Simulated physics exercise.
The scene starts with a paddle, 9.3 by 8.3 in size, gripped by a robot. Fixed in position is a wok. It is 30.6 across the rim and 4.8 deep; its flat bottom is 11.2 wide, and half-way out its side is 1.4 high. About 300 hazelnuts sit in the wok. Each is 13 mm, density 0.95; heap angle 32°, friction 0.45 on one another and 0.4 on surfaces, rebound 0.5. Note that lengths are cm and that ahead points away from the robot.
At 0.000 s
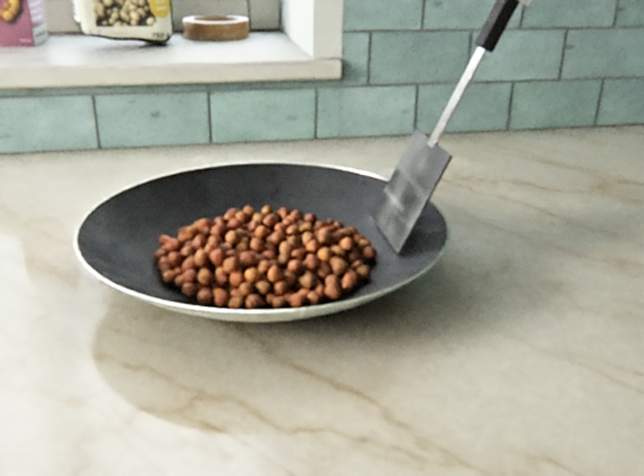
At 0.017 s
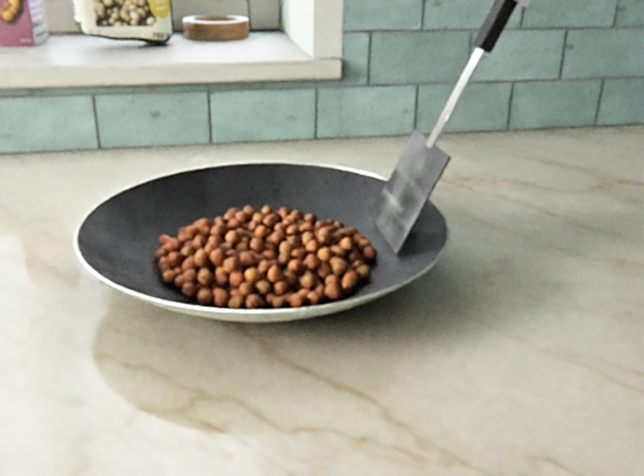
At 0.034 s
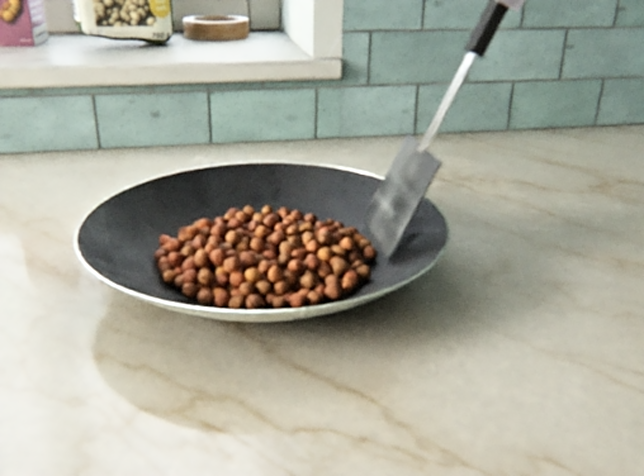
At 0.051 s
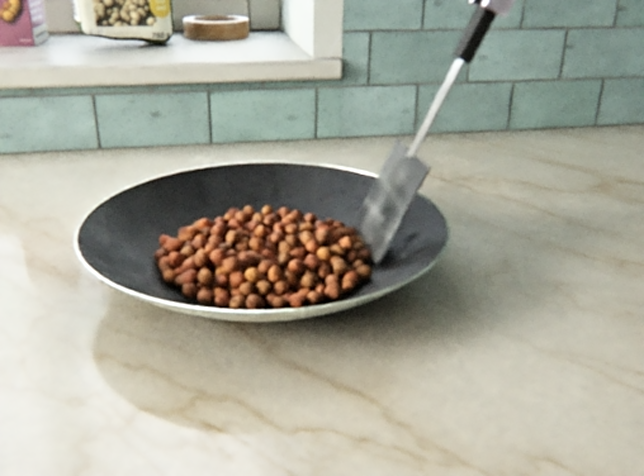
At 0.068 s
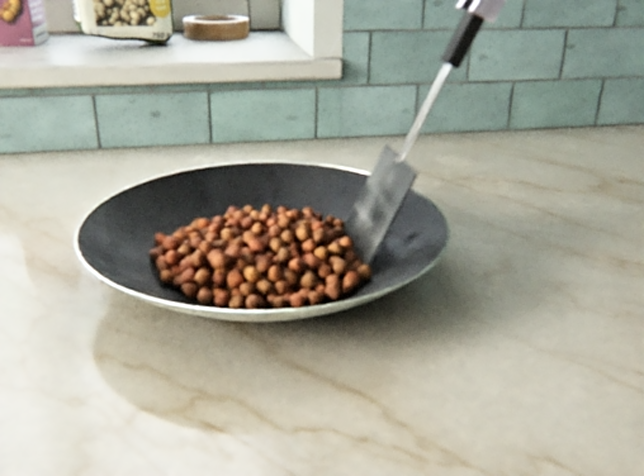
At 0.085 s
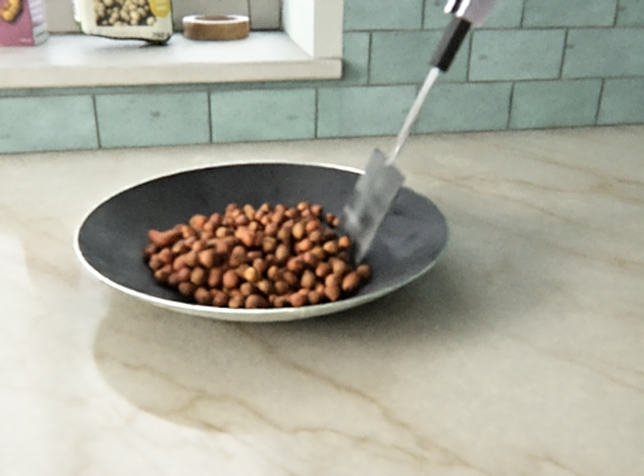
A dark wok with a pale rim sits on a cream, veined stone counter, seen from slightly above by a still camera, with green tiles and a white sill behind. Reddish-brown nuts are heaped inside, and a grey metal paddle with a black handle leans in at the right. The paddle slides a short way left into the heap, nudging the nuts slightly leftward.
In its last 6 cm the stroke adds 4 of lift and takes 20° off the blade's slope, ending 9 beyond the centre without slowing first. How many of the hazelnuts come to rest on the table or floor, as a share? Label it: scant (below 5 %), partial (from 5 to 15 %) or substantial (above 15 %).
Partial (from 5 to 15 %).
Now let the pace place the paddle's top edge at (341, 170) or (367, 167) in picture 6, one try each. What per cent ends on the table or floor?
Around 30 per cent, then around 20 per cent.
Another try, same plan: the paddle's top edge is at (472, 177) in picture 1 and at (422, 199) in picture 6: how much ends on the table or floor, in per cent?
Some 10 percent ends up on the table or floor.
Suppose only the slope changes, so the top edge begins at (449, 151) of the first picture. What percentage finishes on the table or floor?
About 5%.
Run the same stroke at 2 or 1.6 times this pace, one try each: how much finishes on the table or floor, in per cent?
Estimates, in order: 25 % and 20 %.
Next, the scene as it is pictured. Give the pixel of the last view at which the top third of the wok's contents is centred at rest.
Pixel estimate: About (158, 248).
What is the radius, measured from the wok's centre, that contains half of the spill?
Estimate: Near 22 cm.
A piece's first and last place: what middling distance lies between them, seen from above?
Somewhere around 5 centimetres, I'd say.
After 0.18 s, sloping 65°, highest piece 5 above the table; 302 in the wok.
After 0.28 s, sloping 59°, highest piece 5 above the table; 302 in the wok.
After 0.53 s, sloping 45°, highest piece 6 above the table; 277 in the wok, 20 on the table or floor, 5 on the blade or in flight.
After 1.58 s, sloping 45°, highest piece 5 above the table; 277 in the wok, 25 on the table or floor.
At rest, 277 in the wok, 25 on the table or floor. That is 8 % on the table or floor.
